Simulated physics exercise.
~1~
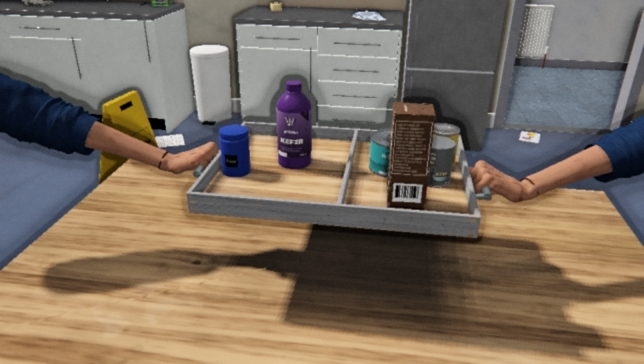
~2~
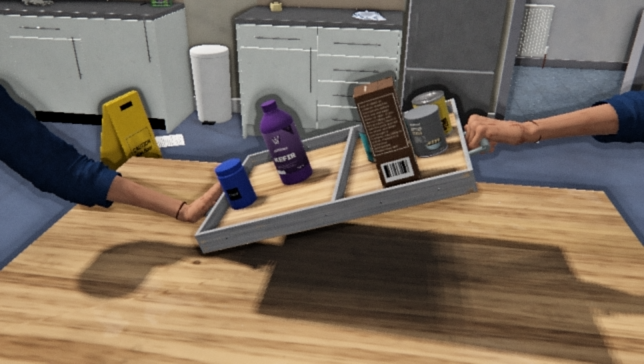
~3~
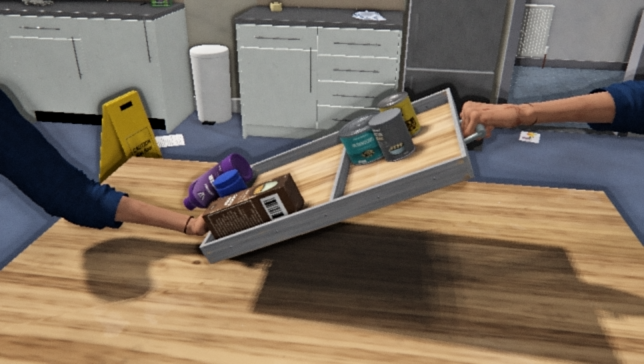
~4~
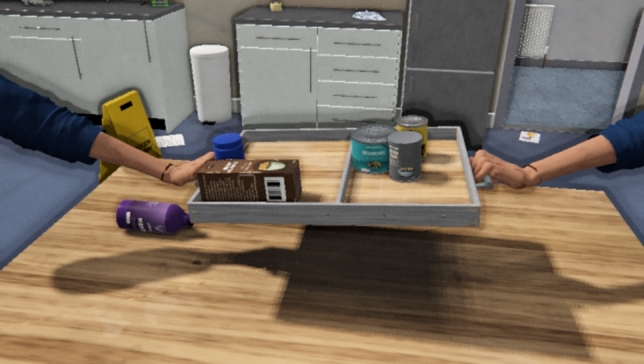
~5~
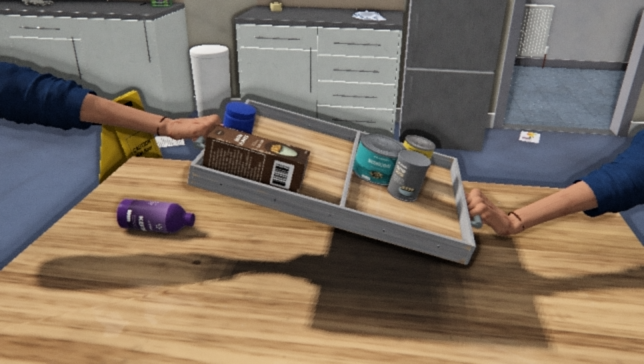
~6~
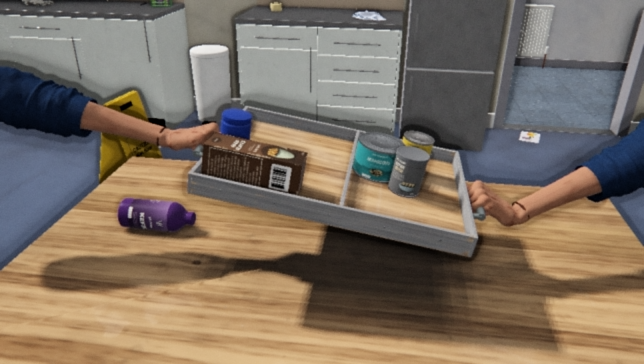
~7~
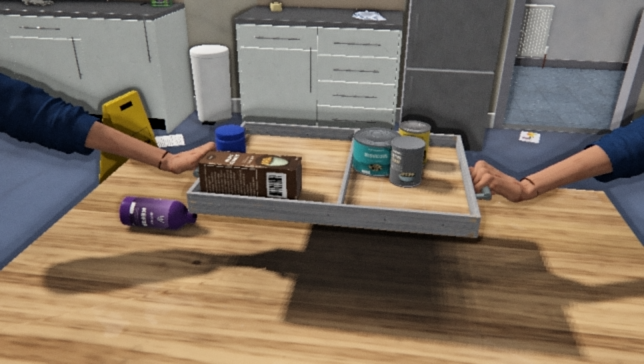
In a kitchen, two hands tipped a divided tray of containers down to the left, toppling a brown carton and dropping a purple bottle onto the table, then tilted it right and levelled it with the carton still lying inside.
